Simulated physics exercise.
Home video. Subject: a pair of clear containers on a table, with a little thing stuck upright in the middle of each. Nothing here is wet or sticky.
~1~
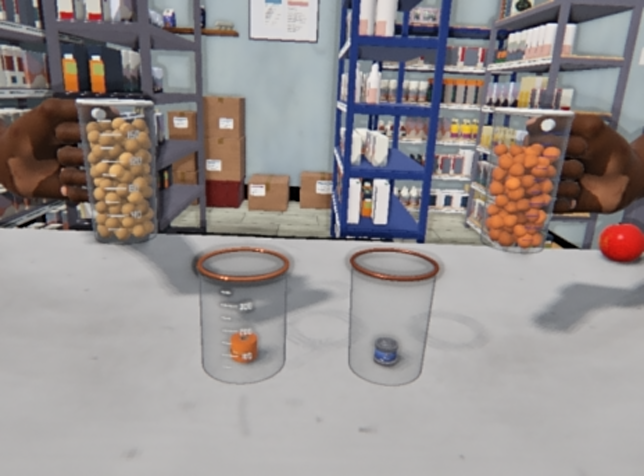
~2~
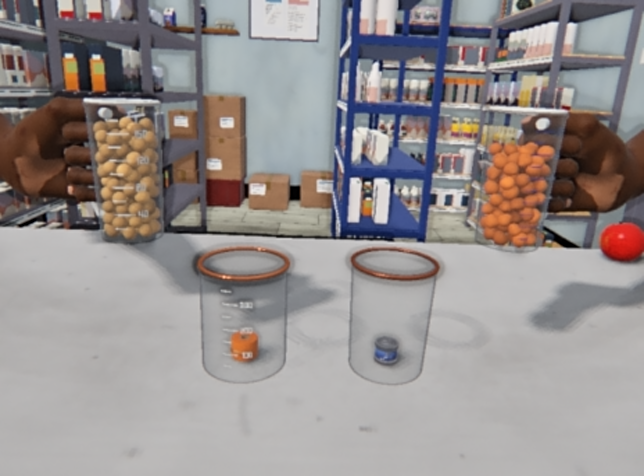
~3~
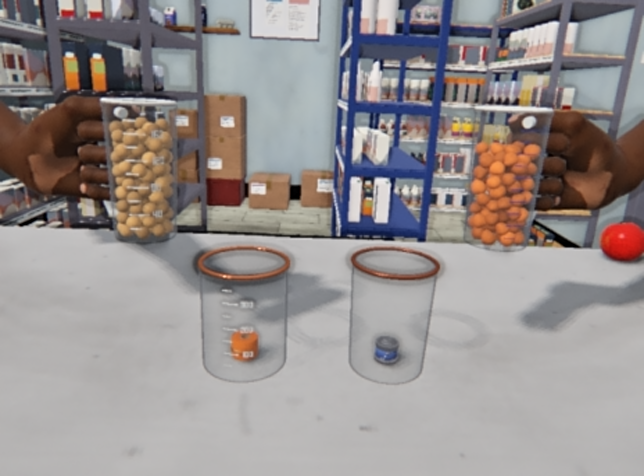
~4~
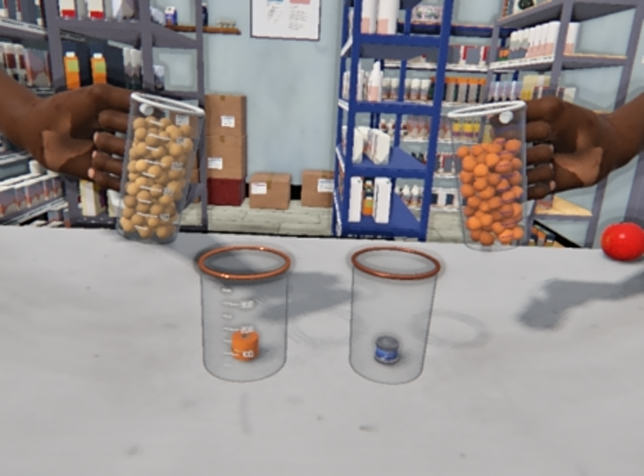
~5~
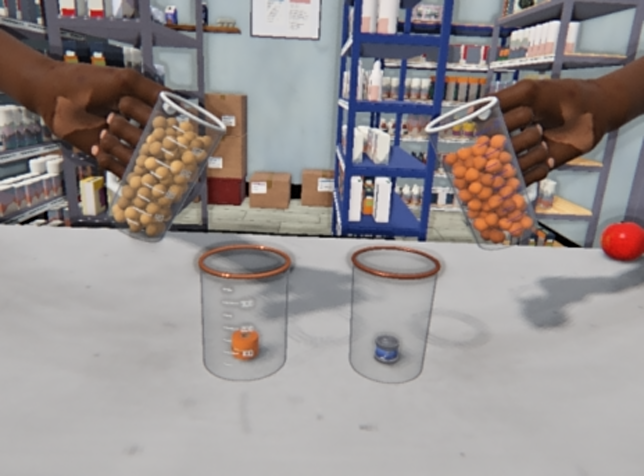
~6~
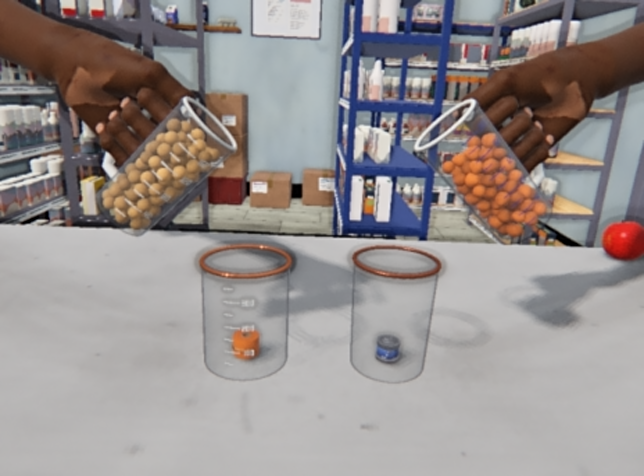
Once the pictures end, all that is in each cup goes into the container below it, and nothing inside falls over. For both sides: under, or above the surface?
Left: Submerged, right: Submerged.
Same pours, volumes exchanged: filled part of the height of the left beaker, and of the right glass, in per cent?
Expect some 45 for the left and some 50 for the right.
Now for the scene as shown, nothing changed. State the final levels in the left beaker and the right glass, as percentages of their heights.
The left one ends near 45, the right one near 50.
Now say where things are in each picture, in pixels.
The first frame shows small roll in the left beaker at (244, 347), a quarter of its height or less; left cup at (122, 172), nearly full of round wooden beads; small tin in the right glass at (386, 352), a quarter of its height or less; right cup at (522, 180), three quarters full of coated peanuts.
The second frame shows left cup at (129, 171), upright; right cup at (516, 179), upright.
The third frame shows left cup at (143, 171), upright; right cup at (503, 178), upright.
The fourth frame shows left cup at (158, 171), tipped 13°; right cup at (490, 178), tipped 13°.
The fifth frame shows left cup at (164, 171), tipped 29°; right cup at (484, 177), tipped 29°.
The sixth frame shows small roll in the left beaker at (246, 344); left cup at (165, 170), tipped 45°; small tin in the right glass at (388, 349); right cup at (485, 176), tipped 45°.
Then, 0.31 s past the last view, left beaker empty, all of its cupful still in the cup; right glass empty, all of its cupful still in the cup.
Then, 0.64 s past the last view, left beaker nearly empty, most of its cupful still in the cup; right glass empty, all of its cupful still in the cup.
Then, 1.03 s past the last view, left beaker a third full, none of its cupful still in the cup; right glass half full, none of its cupful still in the cup.
Finally, left beaker half full (surface near (246, 311)), nothing beside it; right glass half full (surface near (392, 310)), nothing beside it; the left thing is covered; the right thing is covered.
